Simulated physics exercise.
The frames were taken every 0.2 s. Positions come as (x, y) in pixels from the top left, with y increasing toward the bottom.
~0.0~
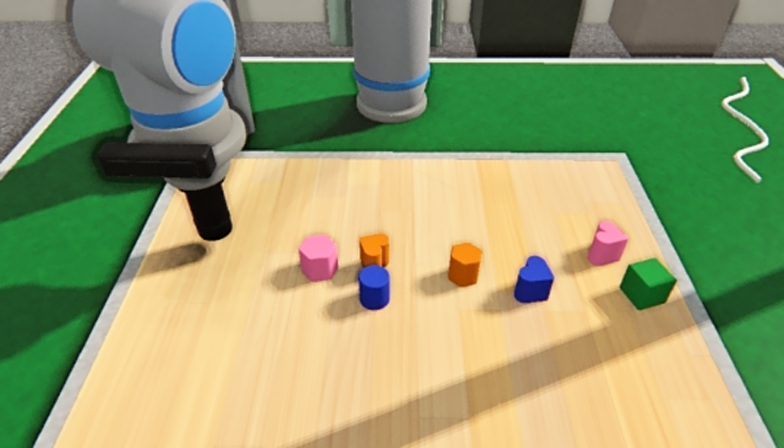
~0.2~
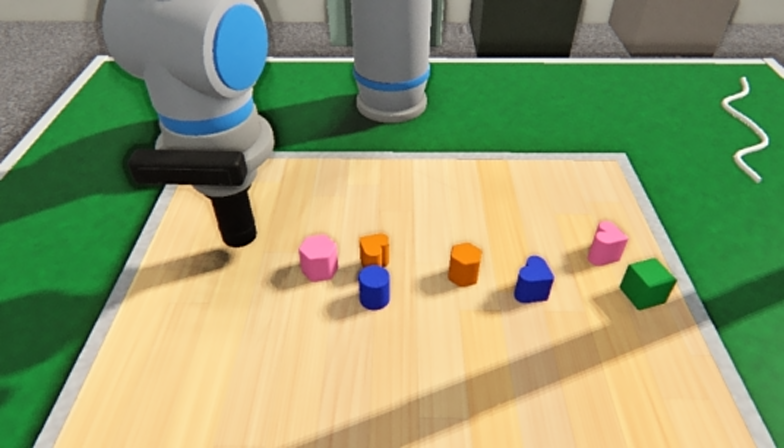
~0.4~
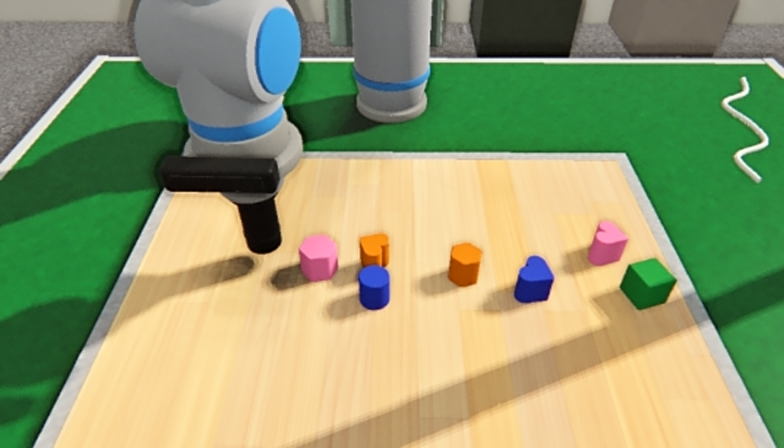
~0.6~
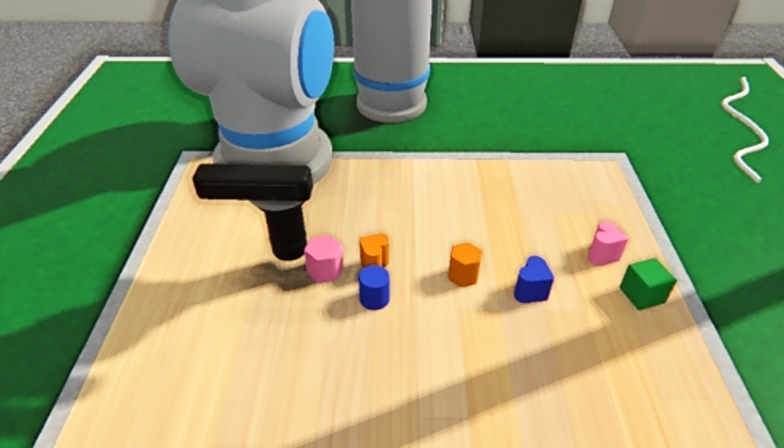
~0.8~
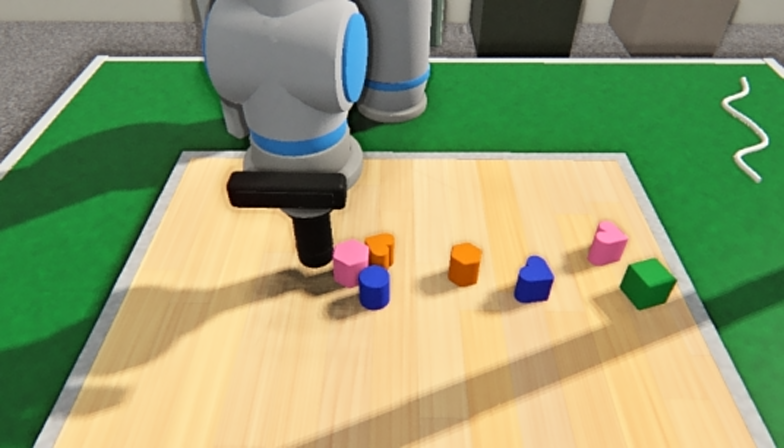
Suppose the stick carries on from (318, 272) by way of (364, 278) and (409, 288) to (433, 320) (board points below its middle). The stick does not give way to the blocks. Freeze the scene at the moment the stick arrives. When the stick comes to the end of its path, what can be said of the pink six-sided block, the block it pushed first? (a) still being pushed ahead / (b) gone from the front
Choice b: Gone from the front.
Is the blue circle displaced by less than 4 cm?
No.
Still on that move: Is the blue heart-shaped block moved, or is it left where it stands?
My prediction: It remains in place.
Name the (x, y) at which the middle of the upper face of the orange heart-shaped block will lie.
Around pixel (414, 236).
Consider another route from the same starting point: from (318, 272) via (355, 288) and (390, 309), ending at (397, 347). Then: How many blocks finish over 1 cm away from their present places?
That makes 3 blocks or more.
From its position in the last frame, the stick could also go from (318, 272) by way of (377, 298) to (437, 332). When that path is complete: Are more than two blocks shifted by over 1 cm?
It seems so.
The first path, step by step. One third of the way, stick (364, 263); pink six-sided block (400, 257); blue circle (388, 283); orange heart-shaped block (409, 237), turned 40° anticlockwise.
Two thirds of the way, stick (410, 273); pink six-sided block (447, 263), turned 20° anticlockwise; blue circle (399, 290); orange heart-shaped block (414, 236), turned 55° anticlockwise; orange six-sided block (477, 252).
At the end, stick (434, 305); pink six-sided block (464, 270), turned 55° anticlockwise; blue circle (403, 311); orange heart-shaped block (414, 236), turned 55° anticlockwise; orange six-sided block (484, 251), turned 20° anticlockwise; blue heart-shaped block unmoved.
